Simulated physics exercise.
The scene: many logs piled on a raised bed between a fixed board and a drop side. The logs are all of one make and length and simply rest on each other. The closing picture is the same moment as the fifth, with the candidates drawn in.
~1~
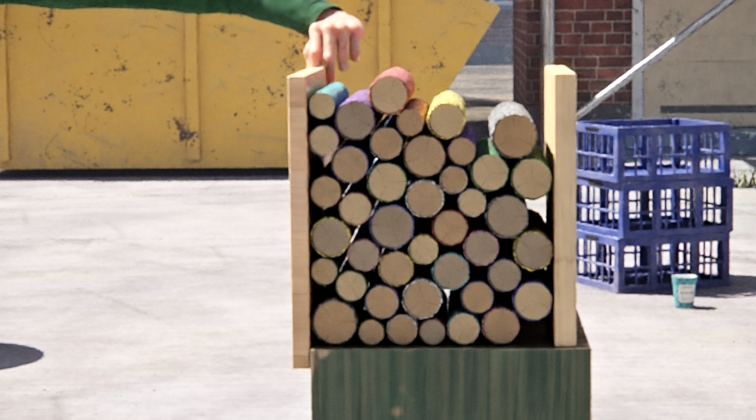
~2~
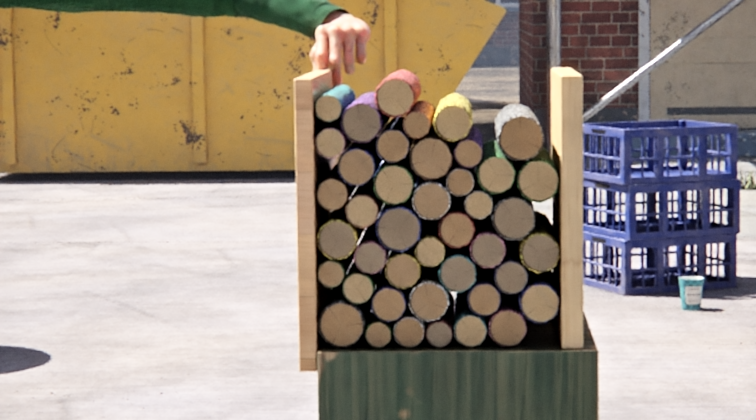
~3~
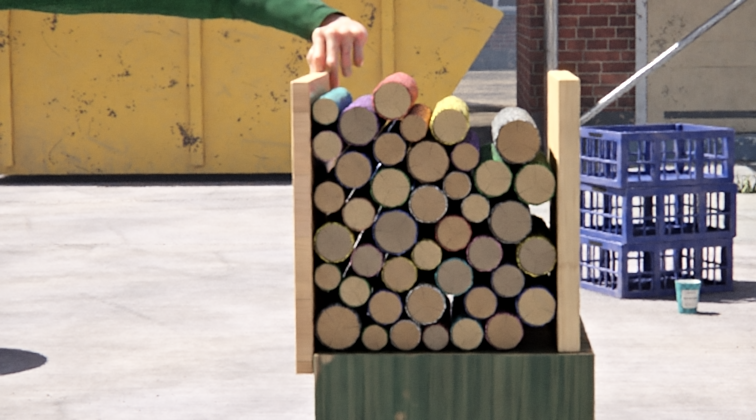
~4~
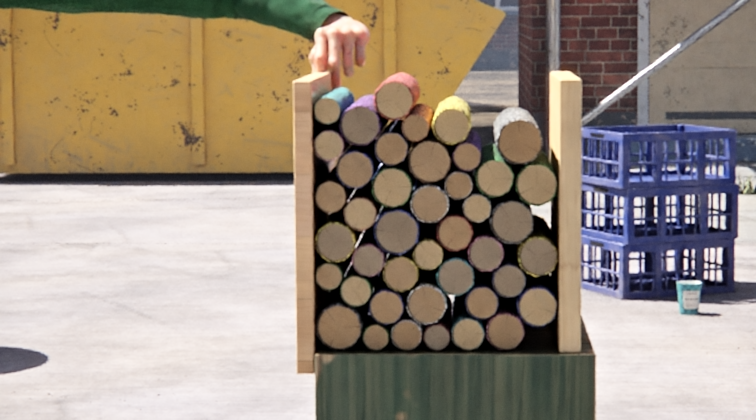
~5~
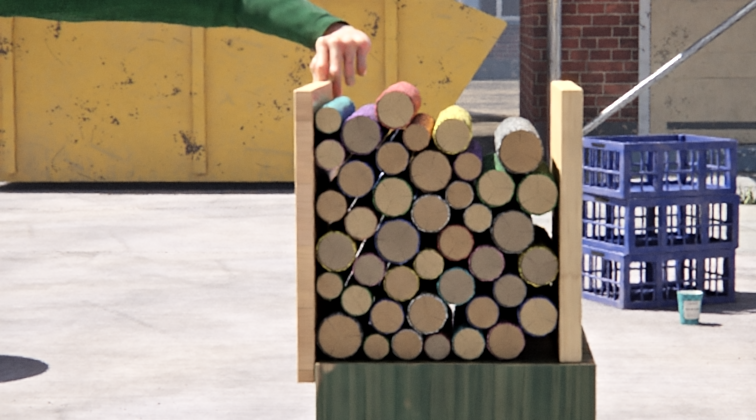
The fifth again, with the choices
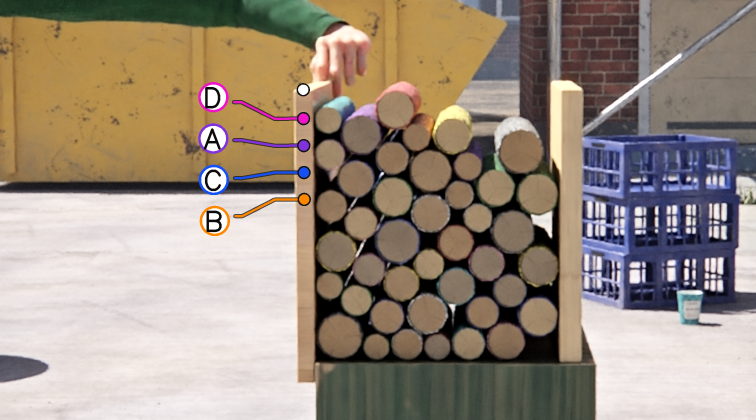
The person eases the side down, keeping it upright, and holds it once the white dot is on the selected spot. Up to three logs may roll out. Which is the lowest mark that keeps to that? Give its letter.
Mark B is as low as it can go.
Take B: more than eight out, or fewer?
Fewer than eight.
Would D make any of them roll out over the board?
At D: No.
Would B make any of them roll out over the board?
At B: Yes.
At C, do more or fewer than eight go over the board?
It loses fewer than eight.
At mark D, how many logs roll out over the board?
The count is none.
On the marked copy, A at (303, 145); B at (304, 199); C at (304, 172); D at (303, 119); the white dot at (303, 90).
Taking B. A third of the way, top of the board (313, 141).
Two thirds of the way, top of the board (314, 199).
When it is over, top of the board (314, 199), three out over the board.
As for the rest, A none out over the board; C none out over the board; D none out over the board.
